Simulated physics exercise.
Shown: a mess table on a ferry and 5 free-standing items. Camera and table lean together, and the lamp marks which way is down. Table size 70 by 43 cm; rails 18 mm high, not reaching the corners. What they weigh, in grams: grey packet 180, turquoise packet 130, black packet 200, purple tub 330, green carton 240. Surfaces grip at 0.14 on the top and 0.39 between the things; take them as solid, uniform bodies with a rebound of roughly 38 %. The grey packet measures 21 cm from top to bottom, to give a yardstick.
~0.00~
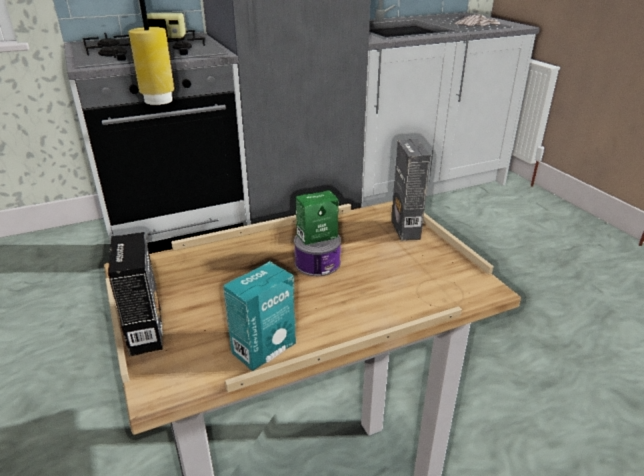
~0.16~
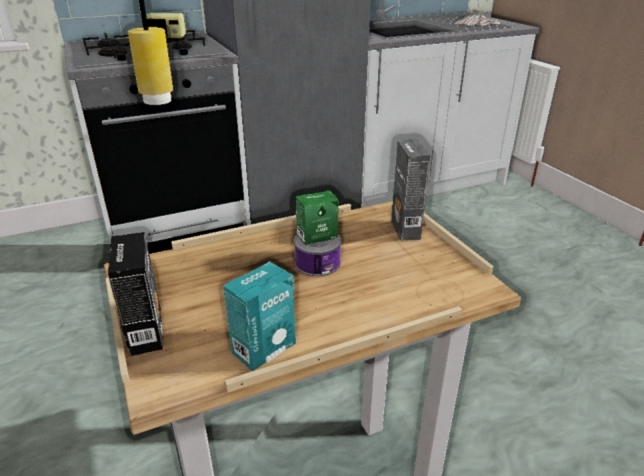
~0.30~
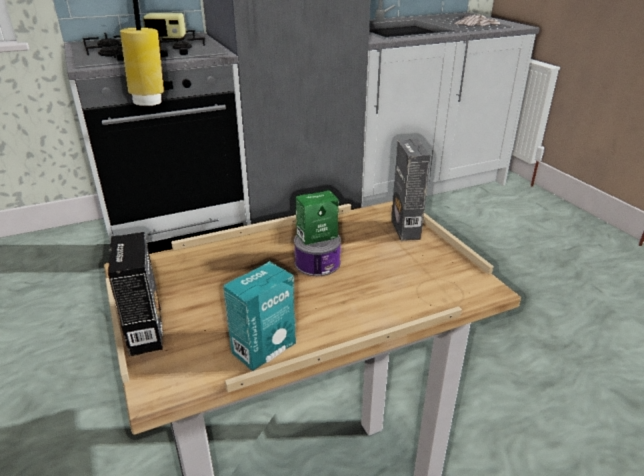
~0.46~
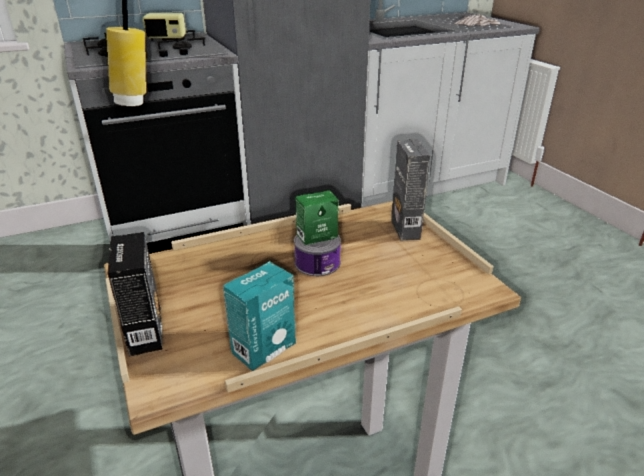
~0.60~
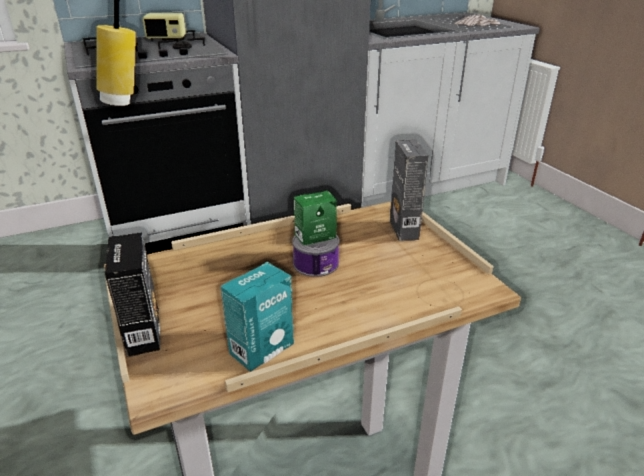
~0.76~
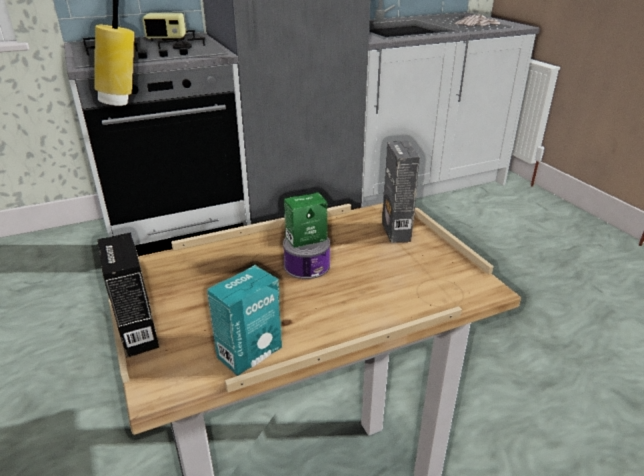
A hanging yellow cylinder swings left, then the groceries on the wooden table shift slightly left.
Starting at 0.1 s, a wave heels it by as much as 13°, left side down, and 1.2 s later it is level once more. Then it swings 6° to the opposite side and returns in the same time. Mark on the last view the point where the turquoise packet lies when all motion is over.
Mark it at about (174, 340).
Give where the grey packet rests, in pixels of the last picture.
Rest position, about (353, 203) px.
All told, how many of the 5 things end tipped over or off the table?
The count comes out at 0.
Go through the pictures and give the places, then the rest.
Boat level; turquoise packet (262, 316); grey packet (409, 191), in the first picture.
Boat level; purple tub (318, 252); green carton (317, 218), in the second picture.
Heel 3°, left side down; grey packet (409, 191); black packet (137, 293), in the third picture.
Heel 9°, left side down; purple tub (318, 252); green carton (317, 218), in the fourth picture.
Heel 12°, left side down; grey packet (408, 191); black packet (135, 294), in the fifth picture.
Heel 13°, left side down; turquoise packet (247, 320) moved 2 cm; purple tub (307, 254) moved 2 cm, in the sixth picture.
After 0.96 s, heel 8°, left side down; turquoise packet moved 8 cm near (214, 329); grey packet moved 8 cm; green carton moved 8 cm.
After 1.16 s, heel 2°, left side down; turquoise packet moved 13 cm near (182, 338); grey packet moved 13 cm; green carton moved 13 cm.
In the end (3.0 s), not toppled but over 5 cm from the start, grey packet, turquoise packet, purple tub and green carton; black packet under 5 cm from the start. At the end, from the last picture's camera, turquoise packet near (174, 340).
